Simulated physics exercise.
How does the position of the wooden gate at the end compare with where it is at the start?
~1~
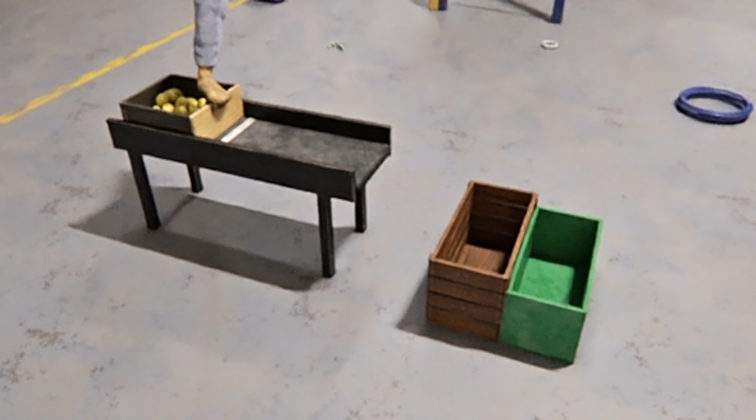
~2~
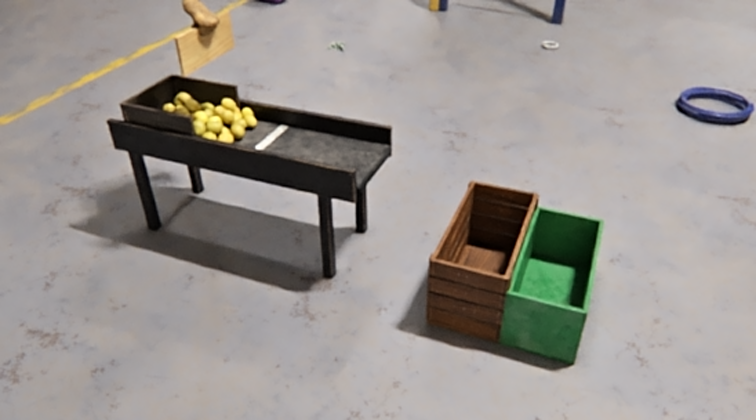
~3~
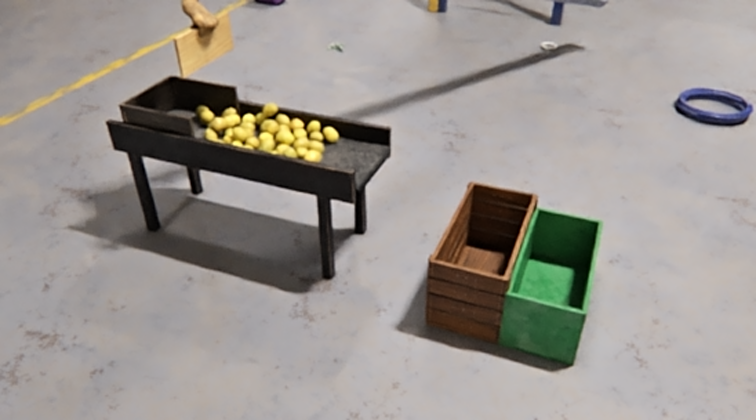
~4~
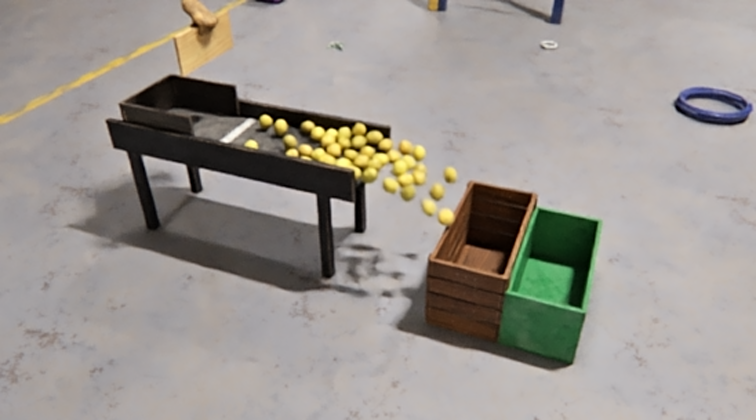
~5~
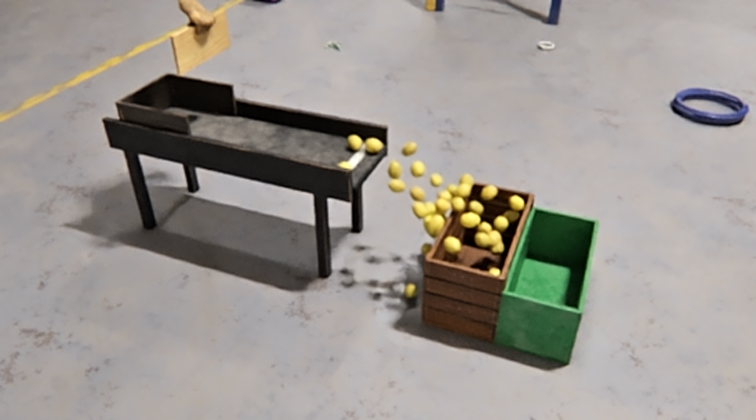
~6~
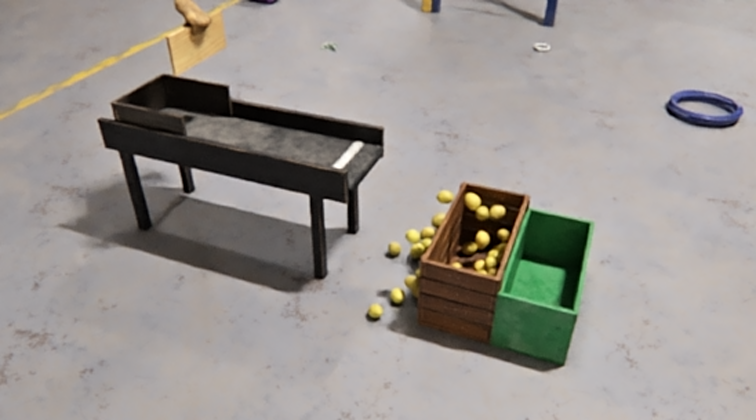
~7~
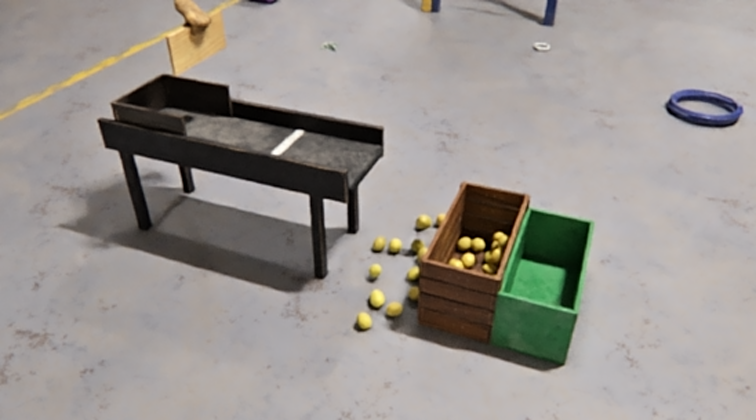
At the start the gate stands at the open end of the black pen, closing in the lemons. At the end it is held up by the hand, raised clear above the pen and belt.
